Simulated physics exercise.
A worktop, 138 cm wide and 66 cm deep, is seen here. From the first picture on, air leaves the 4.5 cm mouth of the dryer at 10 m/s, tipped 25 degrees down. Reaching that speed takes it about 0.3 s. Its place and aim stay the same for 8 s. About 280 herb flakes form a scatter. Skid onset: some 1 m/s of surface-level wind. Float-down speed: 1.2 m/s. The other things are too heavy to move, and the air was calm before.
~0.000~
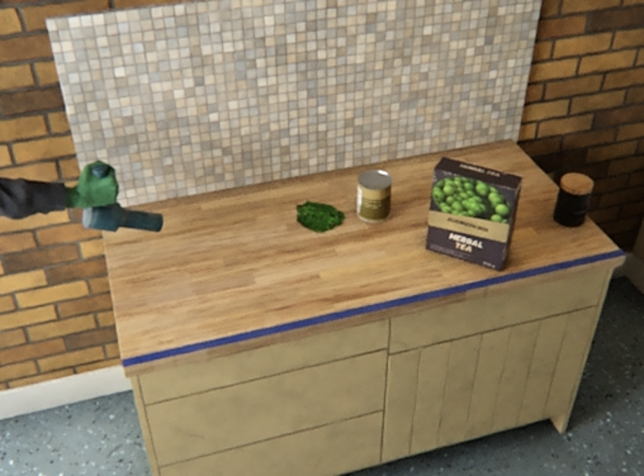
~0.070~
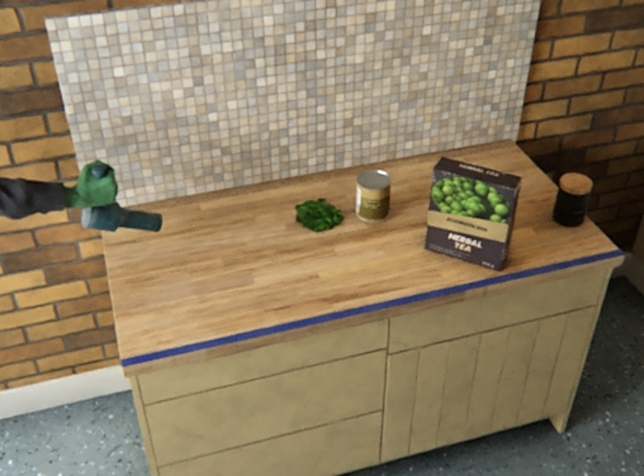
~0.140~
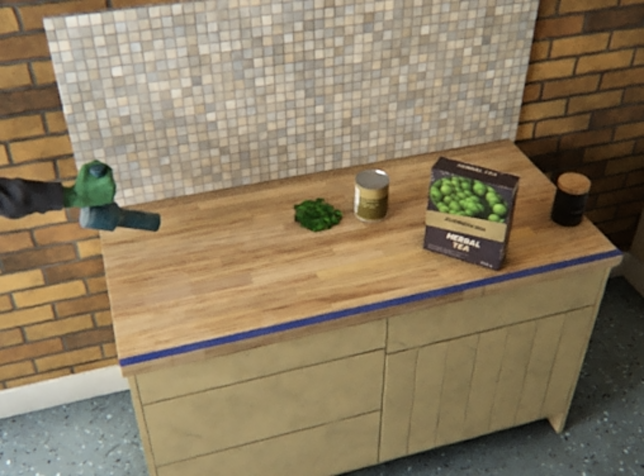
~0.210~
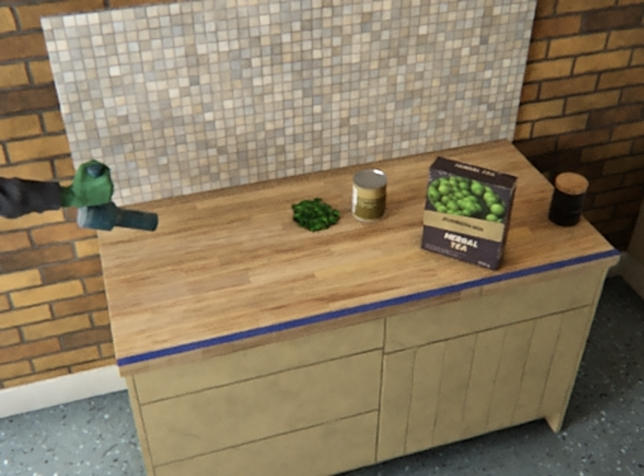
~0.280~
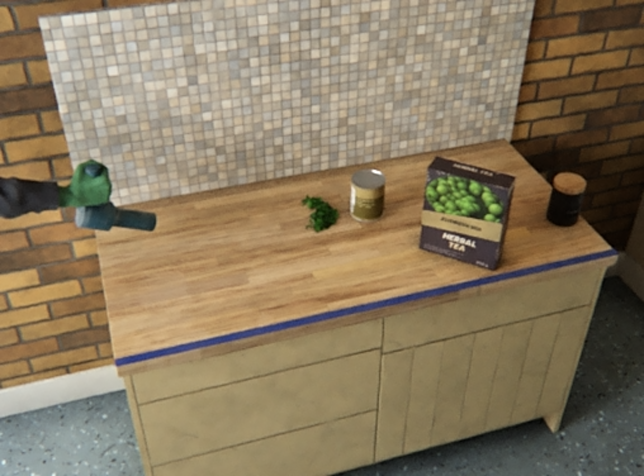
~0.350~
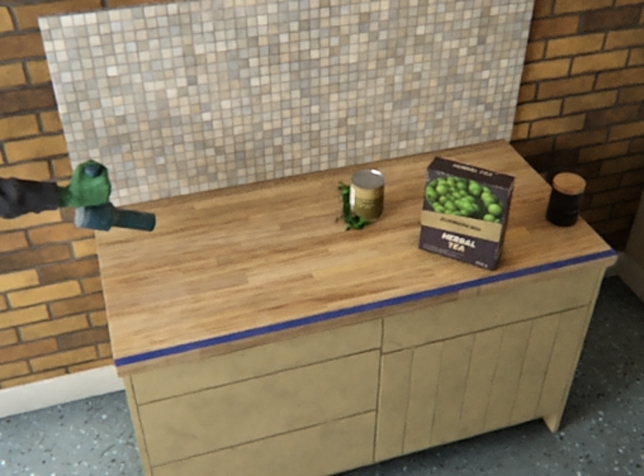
Green herb flakes lie on a wooden counter with a blue front edge, seen from above and in front against pale mosaic tiles and brick. A green-gloved hand holds a dark teal dryer at left, while a gold tin, a dark herbal tea carton and a black jar stand rightward. The flakes stay put at first, then skid right to beside the tin, as the camera drifts very slightly right.
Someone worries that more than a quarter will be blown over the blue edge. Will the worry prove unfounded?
Yes: Quarter not exceeded.
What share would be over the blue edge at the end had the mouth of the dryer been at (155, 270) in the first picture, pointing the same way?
Some 0 %.
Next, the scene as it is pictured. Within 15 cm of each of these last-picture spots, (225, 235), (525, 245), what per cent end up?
I would say around 0 % and 20 % respectively.
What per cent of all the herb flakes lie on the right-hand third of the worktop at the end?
I'd put it at about 30 percent.
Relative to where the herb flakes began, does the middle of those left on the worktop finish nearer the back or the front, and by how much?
To the near part, near enough 25 cm.
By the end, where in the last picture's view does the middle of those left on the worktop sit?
Near (557, 227).
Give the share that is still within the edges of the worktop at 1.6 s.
Roughly 50 %.
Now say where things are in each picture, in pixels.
The middle of the herb flakes is near (319, 217), none has stirred yet and the mouth of the dryer is at (160, 223), in the first frame.
The middle of the herb flakes is near (318, 216), none has stirred yet and the blue edge is centred on (394, 307), in the second frame.
The middle of the herb flakes is near (316, 216), none has stirred yet, the top of a tin is at (372, 179) and the top of a carton is at (476, 172), in the third frame.
The middle of the herb flakes is near (314, 216) and none has stirred yet, in the fourth frame.
The middle of the herb flakes is near (323, 215), the farthest in sight from the dryer is at (336, 210) and about 55 % have left their places, in the fifth frame.
The middle of the herb flakes is near (353, 208), the farthest in sight from the dryer is at (346, 186) and all have left their places, in the sixth frame.
After 1.6 s, 50 % are on the move or not yet settled, 1 % are over the blue edge; the middle of those still in play is near (546, 212).
After 2.6 s, 22 % are on the move or not yet settled, 1 % are over the blue edge; the middle of those still in play is near (555, 223).
After 4.4 s, 16 % are on the move or not yet settled, 1 % are over the blue edge; the middle of those still in play is near (555, 223).
After 8.0 s, at the end, 2 % are over the blue edge; the middle of those still in play is near (557, 227).
